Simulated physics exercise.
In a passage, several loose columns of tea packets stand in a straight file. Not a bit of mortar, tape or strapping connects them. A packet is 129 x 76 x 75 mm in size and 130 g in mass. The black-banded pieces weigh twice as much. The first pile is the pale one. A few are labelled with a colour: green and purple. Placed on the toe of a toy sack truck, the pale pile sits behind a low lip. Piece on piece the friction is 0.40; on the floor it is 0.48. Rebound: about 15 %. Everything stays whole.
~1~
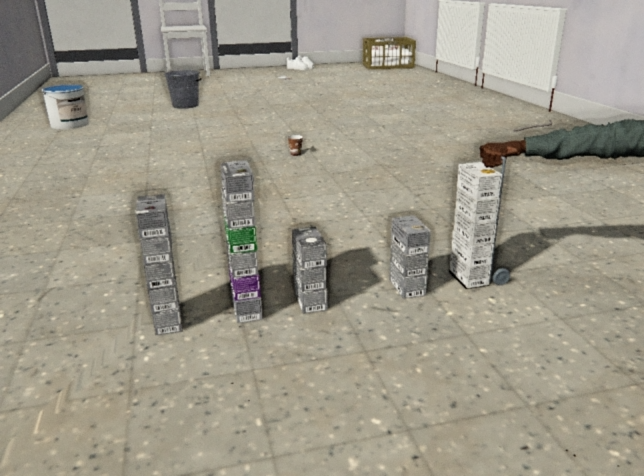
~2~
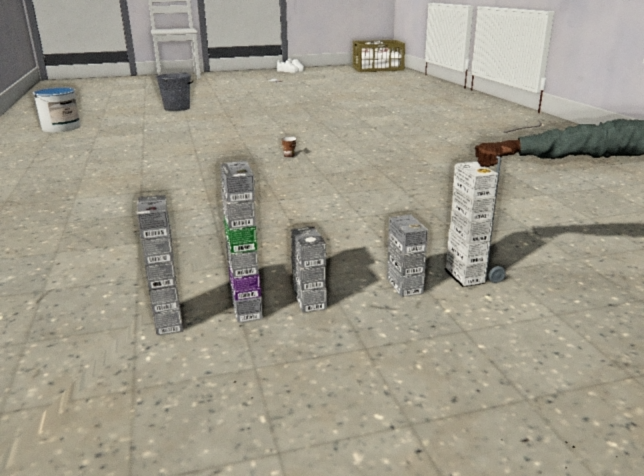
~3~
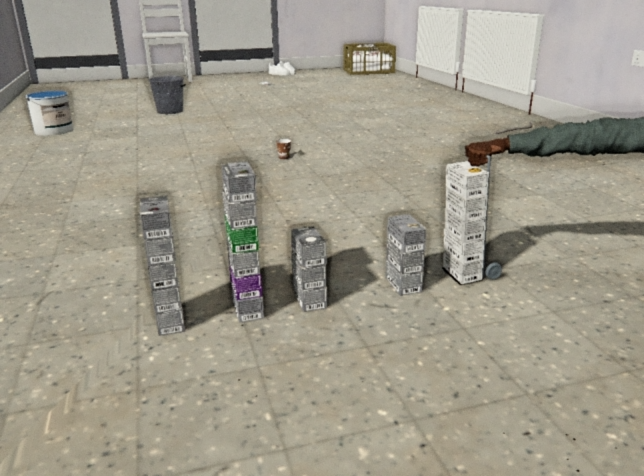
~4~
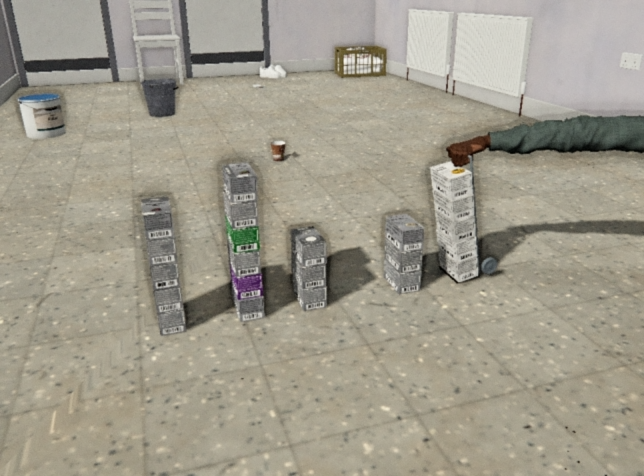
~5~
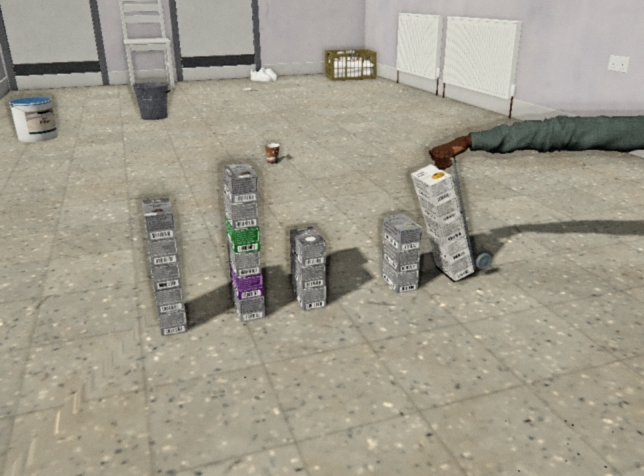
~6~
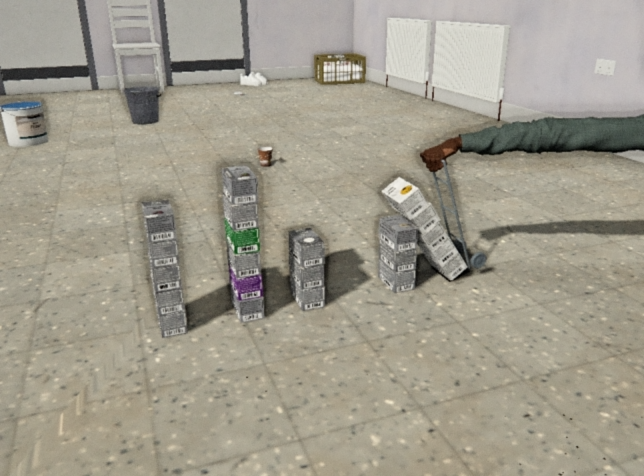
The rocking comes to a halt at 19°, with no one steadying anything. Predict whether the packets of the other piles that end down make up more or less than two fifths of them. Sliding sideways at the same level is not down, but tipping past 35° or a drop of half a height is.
Less.
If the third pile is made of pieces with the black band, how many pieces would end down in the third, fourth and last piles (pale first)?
In that case the third pile has 0 down, the fourth 0, the last 0.
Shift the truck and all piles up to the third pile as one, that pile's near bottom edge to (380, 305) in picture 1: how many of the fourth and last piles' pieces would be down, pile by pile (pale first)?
Down per pile: Fourth 0; last 0.
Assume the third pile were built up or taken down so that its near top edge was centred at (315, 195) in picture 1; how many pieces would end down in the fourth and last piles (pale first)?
Down by pile: Fourth 0, last 0.
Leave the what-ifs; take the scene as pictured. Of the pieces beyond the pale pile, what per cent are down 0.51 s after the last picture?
20 %.
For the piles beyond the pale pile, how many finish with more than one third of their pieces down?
Looks like 1 of them in total.
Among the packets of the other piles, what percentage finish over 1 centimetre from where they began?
It is 20 per cent.
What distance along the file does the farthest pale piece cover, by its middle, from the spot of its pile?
Distance: Near 46 cm.
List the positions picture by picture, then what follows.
In the first frame (each place is the centre of the face we see best; the camera moves round a little), truck frame (501, 185) 0° forward; purple packet (247, 288); green packet (243, 241); the others all in place.
Truck frame (496, 184) 0° forward; green packet (244, 240), in the second frame.
Truck frame (488, 183) 3° forward, top of the pale pile leaning 3°; purple packet (249, 288); the others all in place, in the third frame.
Truck frame (473, 182) 10° forward, top of the pale pile leaning 10°; green packet (247, 240); the others all in place, in the fourth frame.
Truck frame (458, 183) 17° forward, top of the pale pile leaning 19°; green packet (247, 240); the others all in place, in the fifth frame.
Truck frame (450, 185) 19° forward, top of the pale pile leaning 34°; green packet (247, 242); purple packet (250, 288); the others all in place, in the sixth frame.
Then, 0.07 s later than the last frame, 5 of the pale pile down; none of the 17 other packets down, 1 disturbed.
Then, 0.23 s later than the last frame, 5 of the pale pile down; none of the 17 other packets down, 3 disturbed.
Then, 0.37 s later than the last frame, 5 of the pale pile down; none of the 17 other packets down, 4 disturbed.
Then, 0.51 s later than the last frame, 5 of the pale pile down; 3 of the 17 other packets down.
When it is over, 5 of the pale pile down; 3 of the 17 other packets down; purple packet unmoved; green packet unmoved. That is 18 per cent. In pixels of the last frame, middles, purple packet near (245, 279), green packet near (242, 234).
